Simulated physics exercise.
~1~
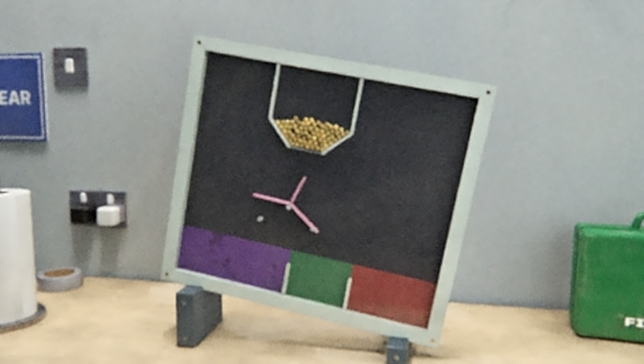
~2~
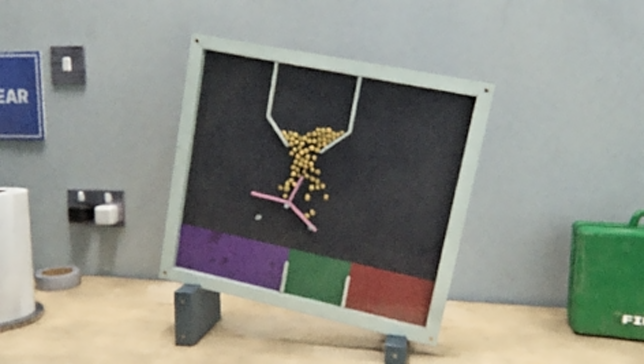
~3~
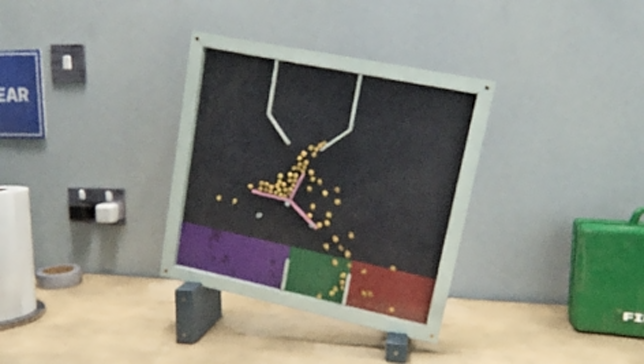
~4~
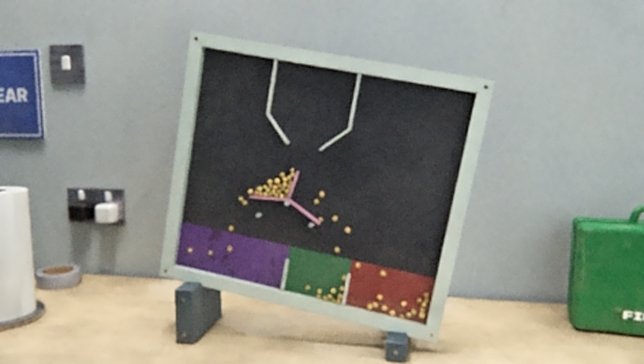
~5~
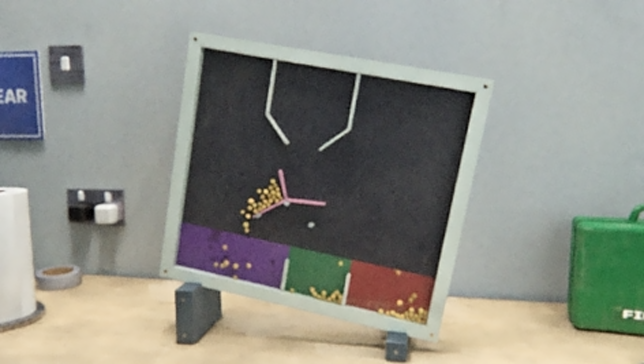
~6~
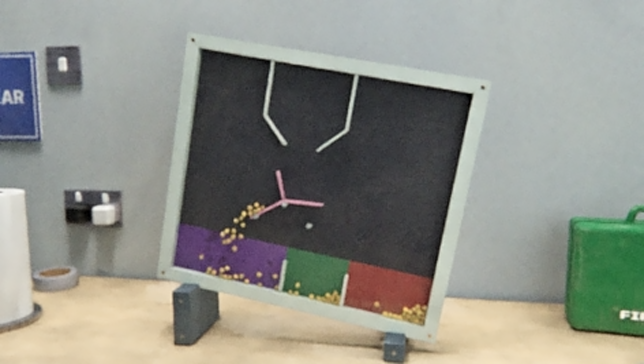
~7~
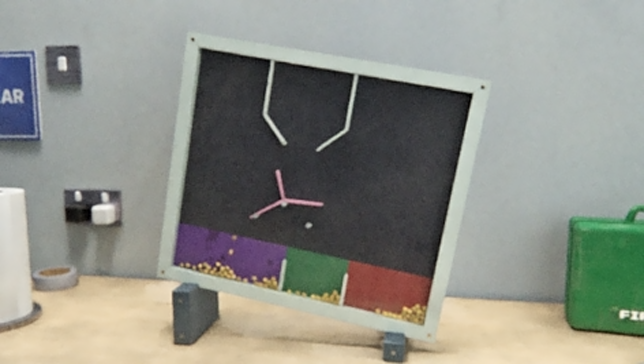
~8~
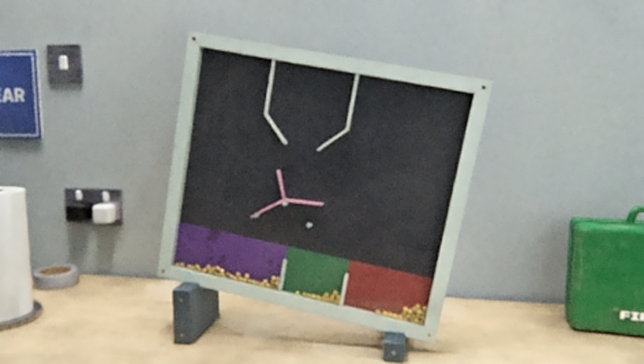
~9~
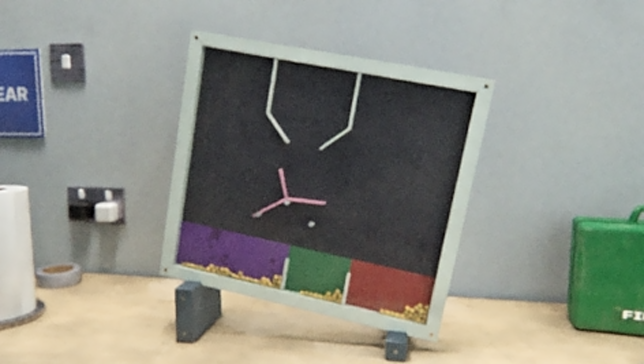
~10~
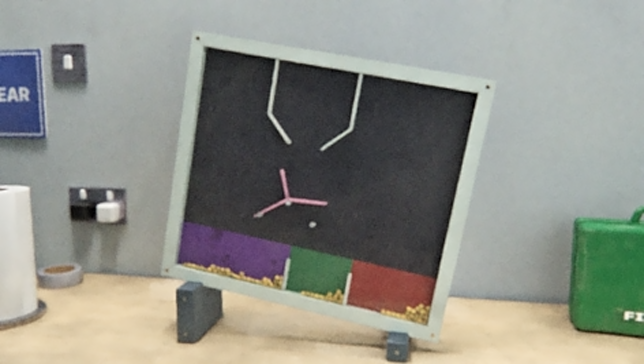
Pale wooden beads pouring from a hopper onto a pink rocker, tipping it left and settling across purple, green and red bins.
